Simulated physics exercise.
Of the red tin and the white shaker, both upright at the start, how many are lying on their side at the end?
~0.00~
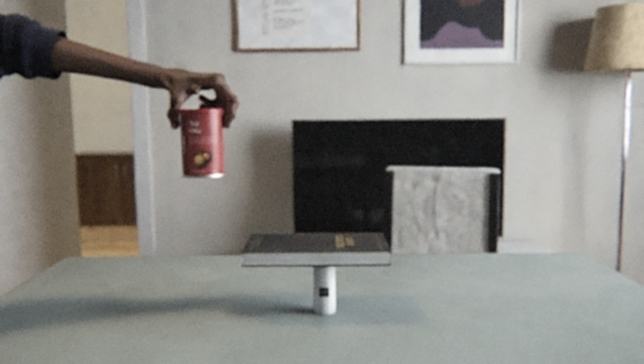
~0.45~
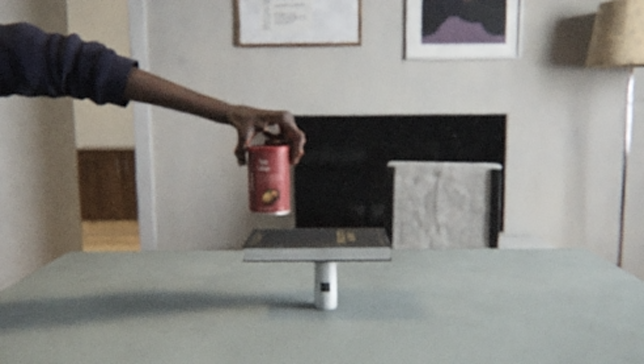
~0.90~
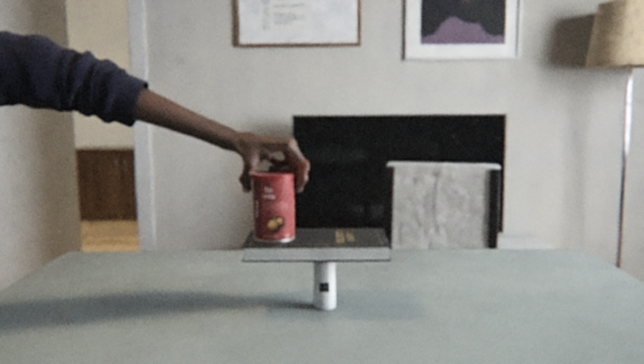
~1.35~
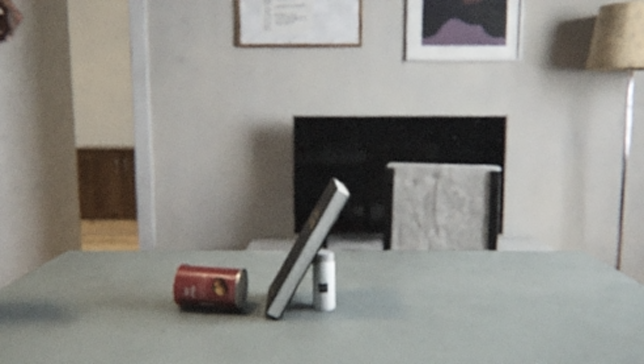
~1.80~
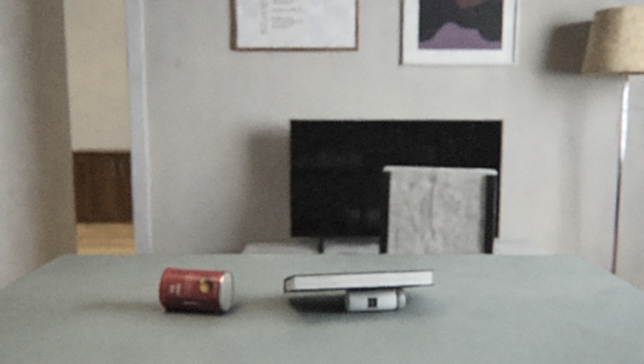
Two of them are, as both the red tin and the white shaker lie on their side at the end.
